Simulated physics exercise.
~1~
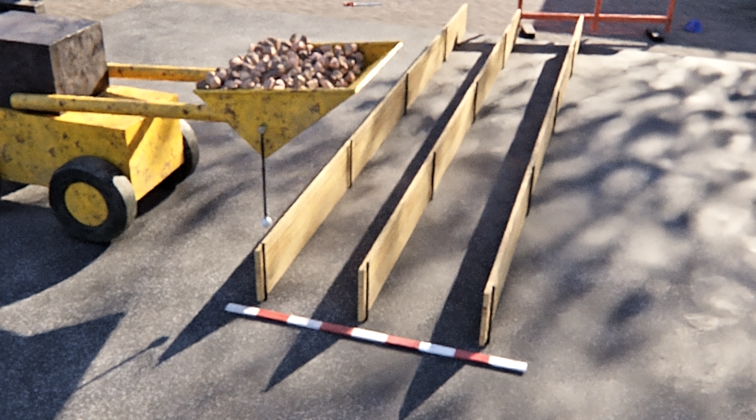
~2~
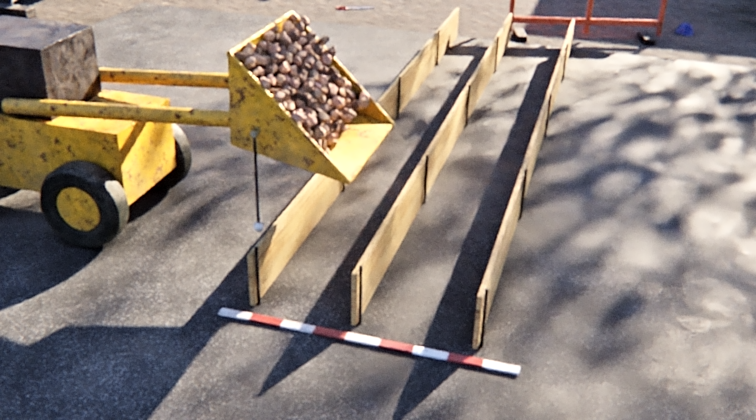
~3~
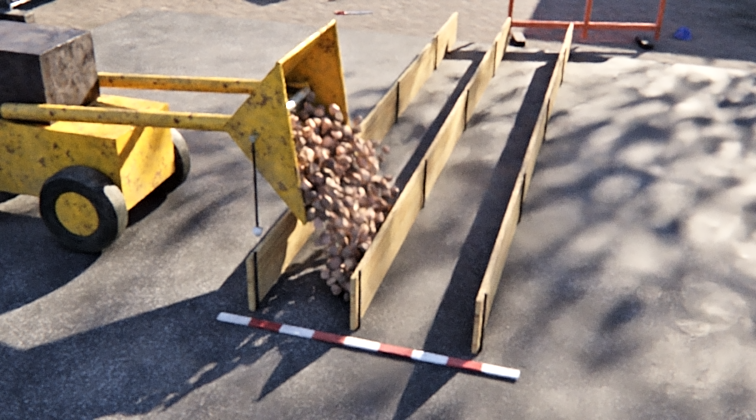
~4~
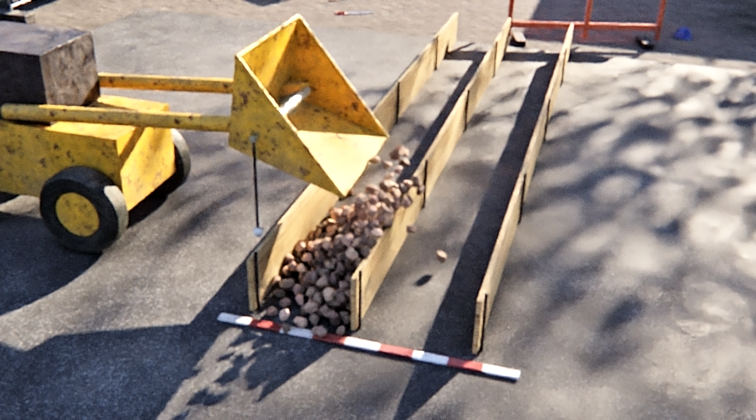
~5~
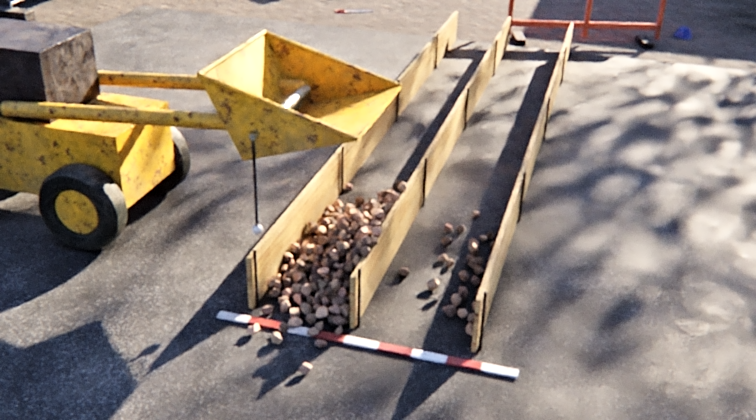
At the start, a yellow loader on the left holds a bucket heaped with brownish stones beside three long wooden boards standing on grey tarmac, with a red and white striped staff lying across their near ends. The bucket tips forward to the right, and the stones slide toward its lip. It tilts further, and they pour down in a thick stream between the left and middle boards. The emptied bucket then swings back up while the stones spread along the bay. At the end, most lie piled there, with a few in the right bay and some strays near the staff.
